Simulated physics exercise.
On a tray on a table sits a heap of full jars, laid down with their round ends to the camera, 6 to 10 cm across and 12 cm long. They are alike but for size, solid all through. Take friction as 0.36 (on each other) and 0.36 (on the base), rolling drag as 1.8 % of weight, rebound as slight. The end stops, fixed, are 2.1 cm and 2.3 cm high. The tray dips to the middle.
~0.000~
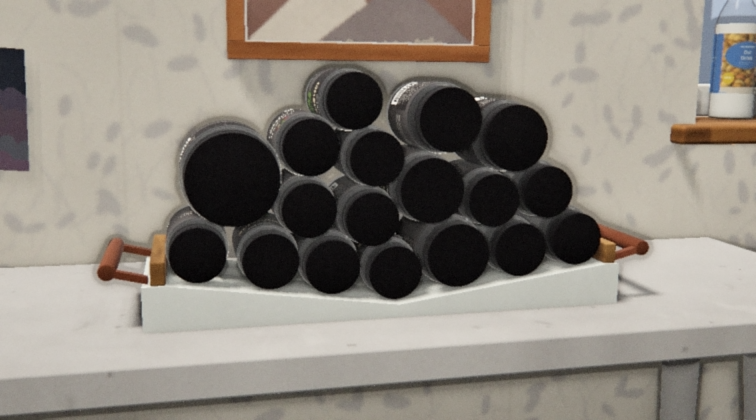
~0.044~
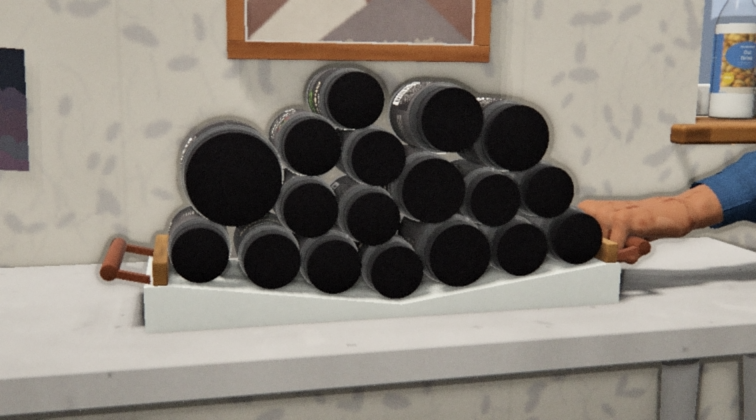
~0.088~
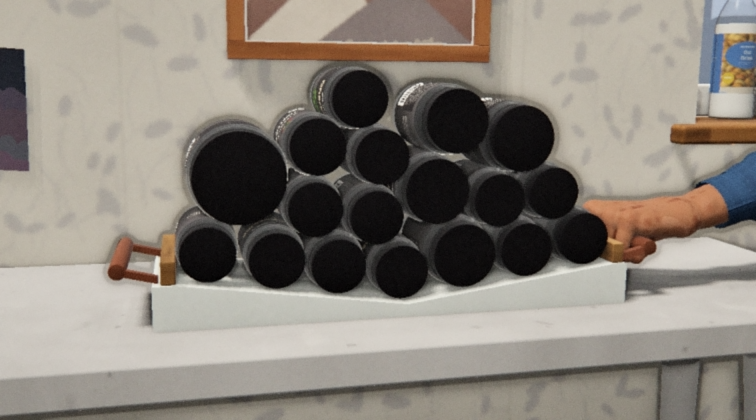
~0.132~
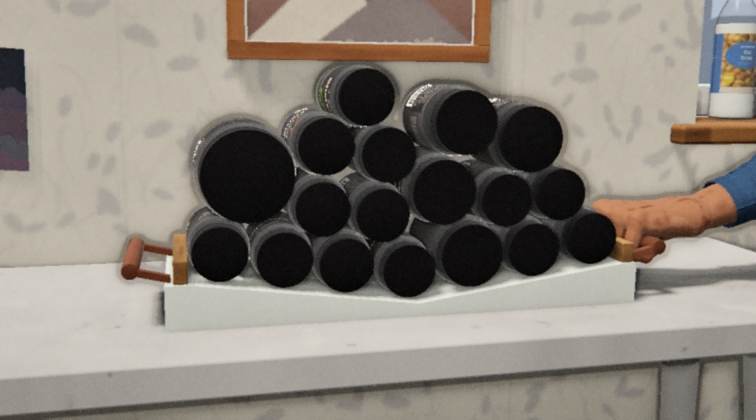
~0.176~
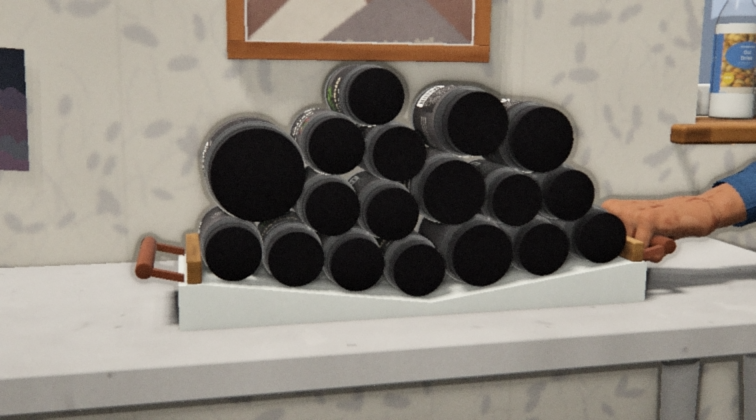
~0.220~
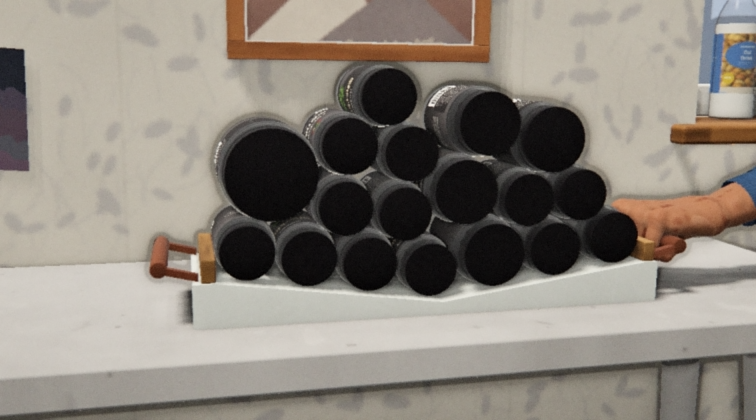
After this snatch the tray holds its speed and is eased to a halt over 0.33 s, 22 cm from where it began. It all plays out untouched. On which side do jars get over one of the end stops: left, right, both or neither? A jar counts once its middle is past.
Neither, as it turns out.
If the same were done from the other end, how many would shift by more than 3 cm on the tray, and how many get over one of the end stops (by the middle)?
Then 0 and 0.
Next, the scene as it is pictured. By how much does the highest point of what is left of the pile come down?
Some 0 cm lower.
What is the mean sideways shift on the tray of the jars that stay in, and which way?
Some 0 cm rightwards.
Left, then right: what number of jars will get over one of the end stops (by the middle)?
Left 0, right 0.
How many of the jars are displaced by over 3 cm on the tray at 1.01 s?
0 by then.
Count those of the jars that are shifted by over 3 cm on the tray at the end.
0 of them.
By 0.54 s, tray 14 cm along; 0 now displaced over 3 cm; not one over the end stops.
By 0.81 s, tray 21 cm along; 0 now displaced over 3 cm; not one over the end stops.
By 1.01 s, tray 22 cm along; 0 now displaced over 3 cm; not one over the end stops.
In the end, by 1.3 s, 0 moved over 3 cm; not one over the end stops; top of the pile 23 cm high, from 23 cm.
